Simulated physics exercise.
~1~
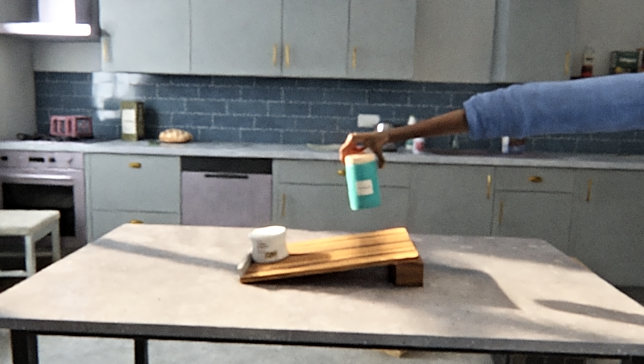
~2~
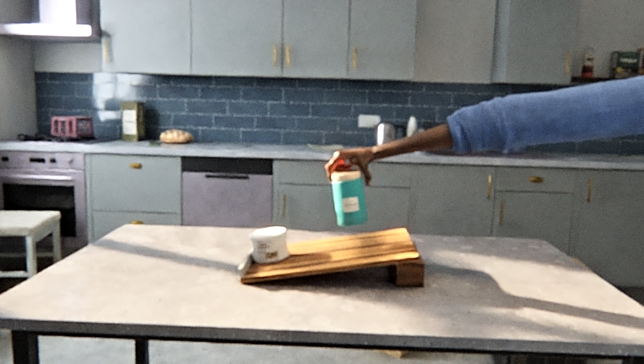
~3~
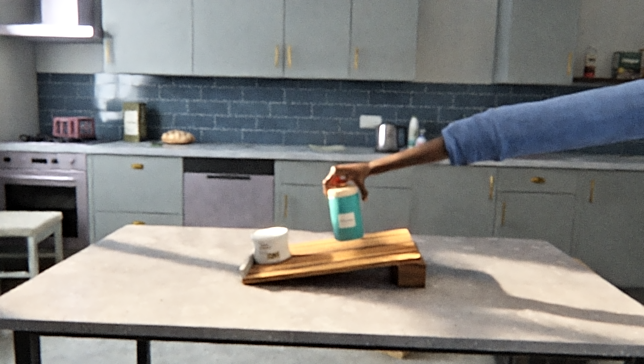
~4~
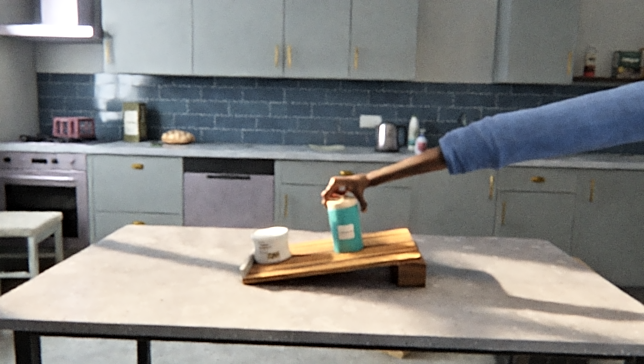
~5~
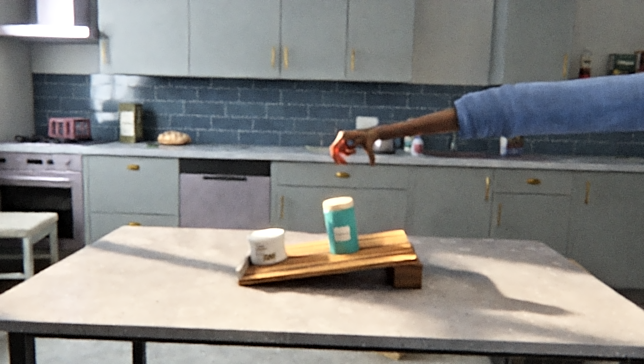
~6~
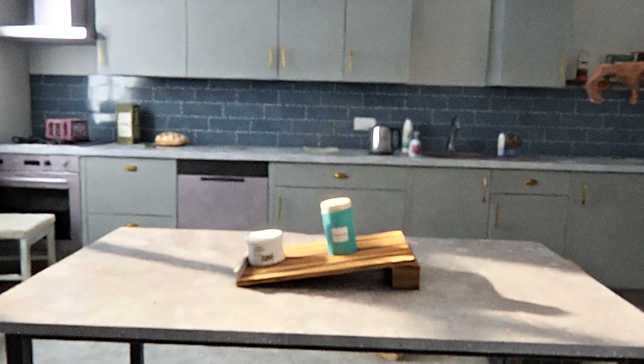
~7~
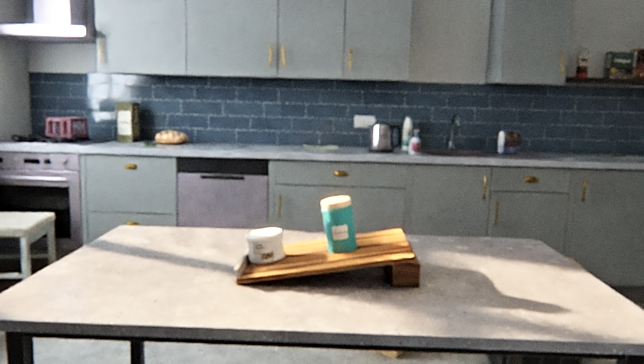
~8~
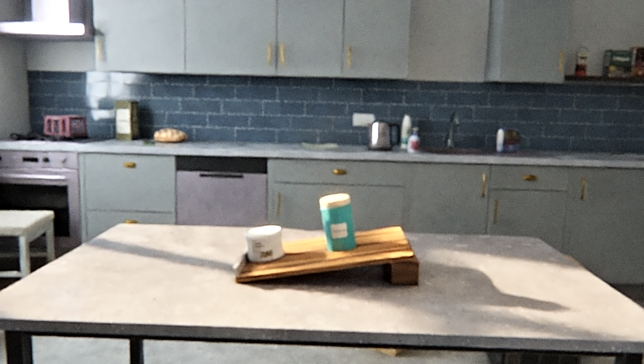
A turquoise jar is lowered by a hand onto a sloping wooden board on a kitchen table, to the right of a white tub; the hand lets go and withdraws to the right, and the jar stays in place, leaning on the board.
